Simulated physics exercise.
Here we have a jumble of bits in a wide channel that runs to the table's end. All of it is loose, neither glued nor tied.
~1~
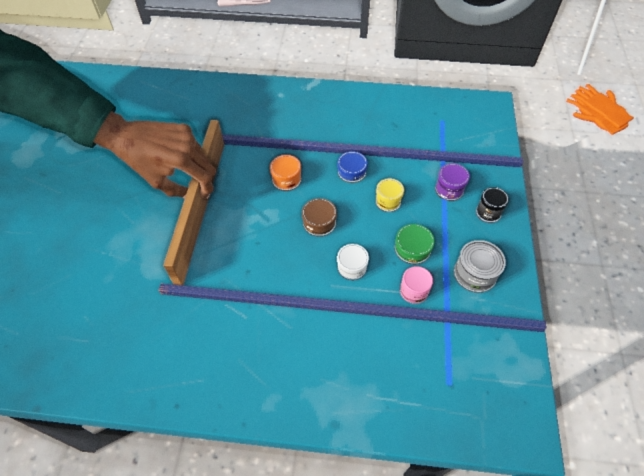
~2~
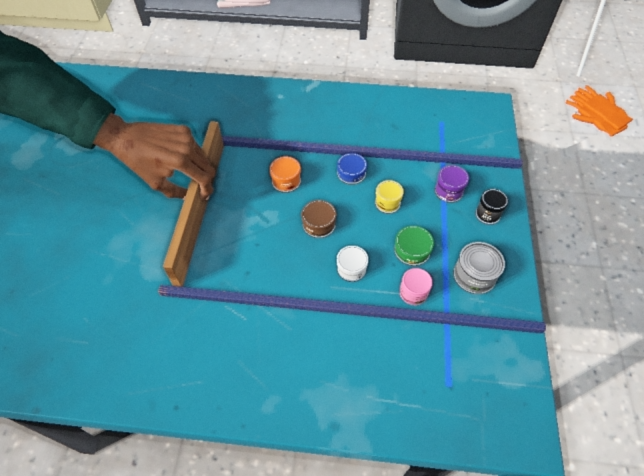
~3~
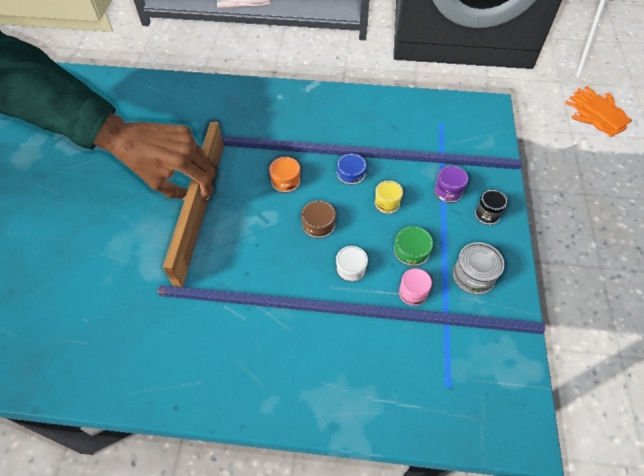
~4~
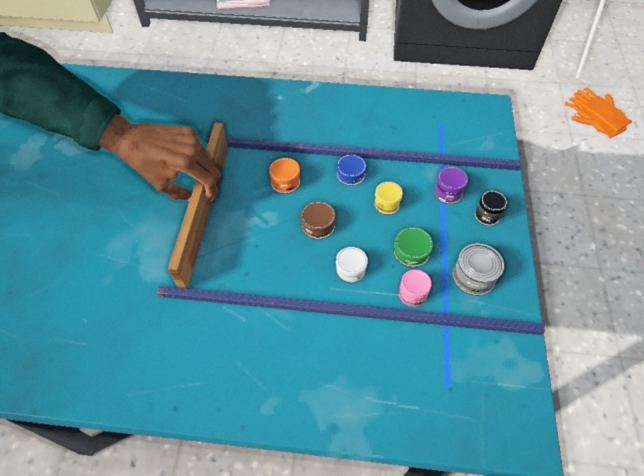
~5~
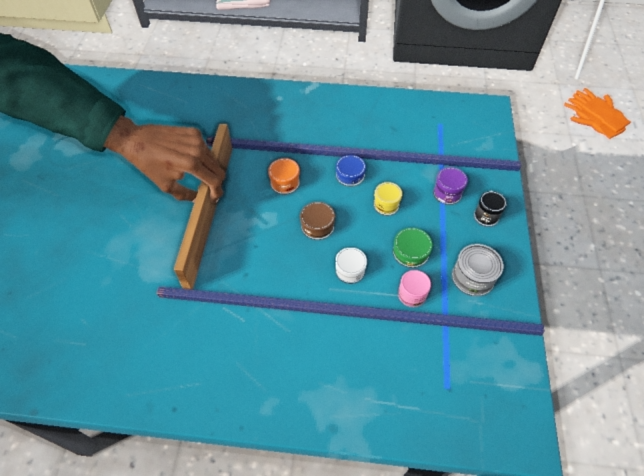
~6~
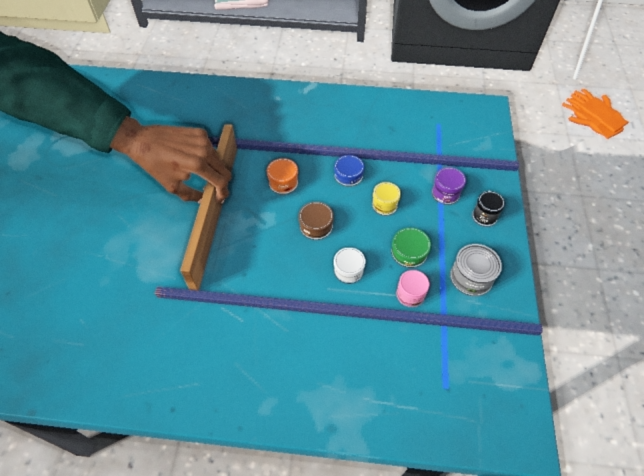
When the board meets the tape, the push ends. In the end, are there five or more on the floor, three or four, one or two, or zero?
The pieces that topple off will total nothing.
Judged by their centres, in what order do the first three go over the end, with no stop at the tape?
They are the black tin, then the grey tin, then the purple pot.
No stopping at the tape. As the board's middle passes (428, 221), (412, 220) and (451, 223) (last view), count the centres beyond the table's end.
Counts per position: 0 / 0 / 0.
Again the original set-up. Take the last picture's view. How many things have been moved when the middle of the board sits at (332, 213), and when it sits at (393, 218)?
By the first moment it's 3, by the second it's 7.
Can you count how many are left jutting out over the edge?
I'd say 0 of them.
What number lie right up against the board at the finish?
Count recorded: 5.
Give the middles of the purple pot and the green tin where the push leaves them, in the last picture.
One ends up near (485, 186) and the other near (481, 258).
Soon after, none off yet; black tin at rest near (488, 209); grey tin at rest near (475, 270); purple pot at rest near (448, 186).
In the end, the number that fall off is zero.
